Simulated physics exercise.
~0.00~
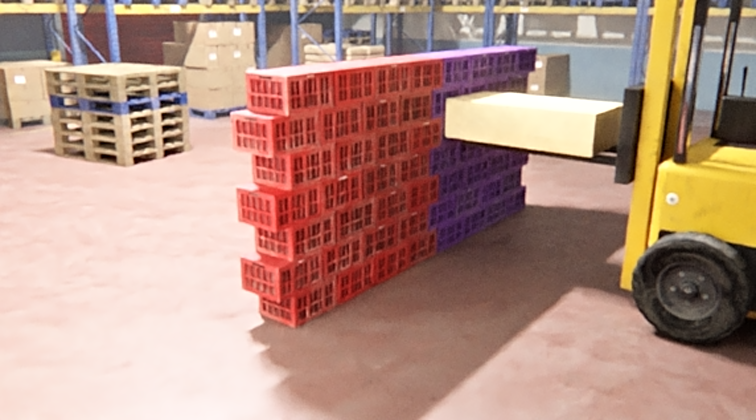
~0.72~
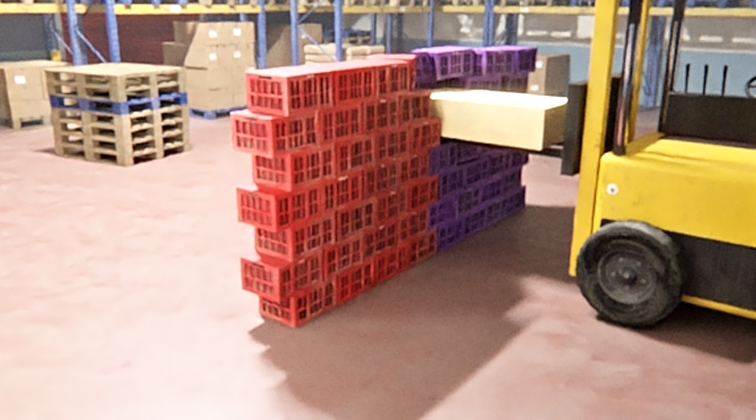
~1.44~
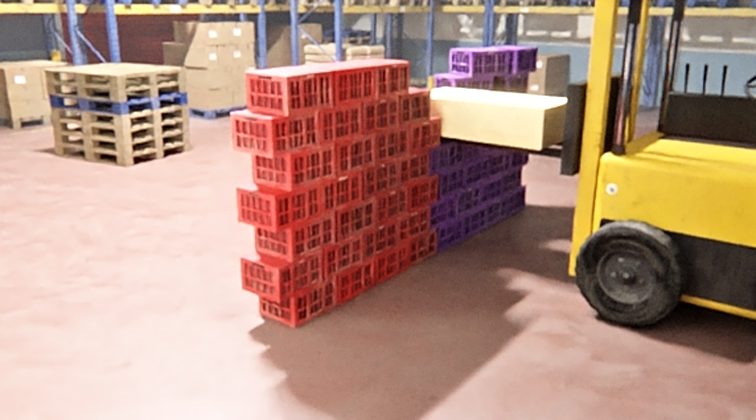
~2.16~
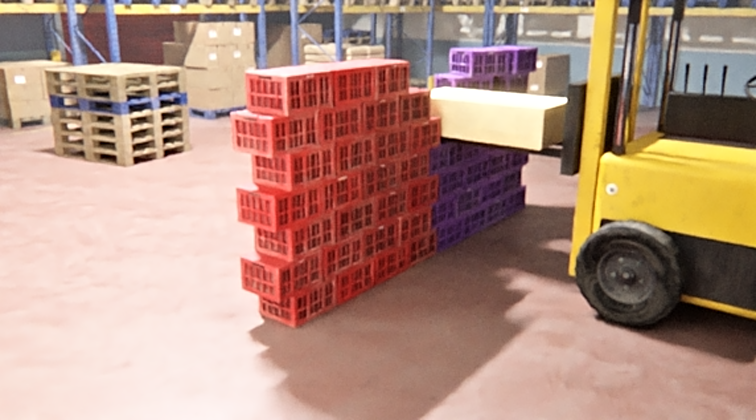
In a warehouse, a yellow forklift drove left and pushed a pale box into a wall of red and purple crates, knocking a gap near the top where the colours met, then stopped with most of the wall still standing.
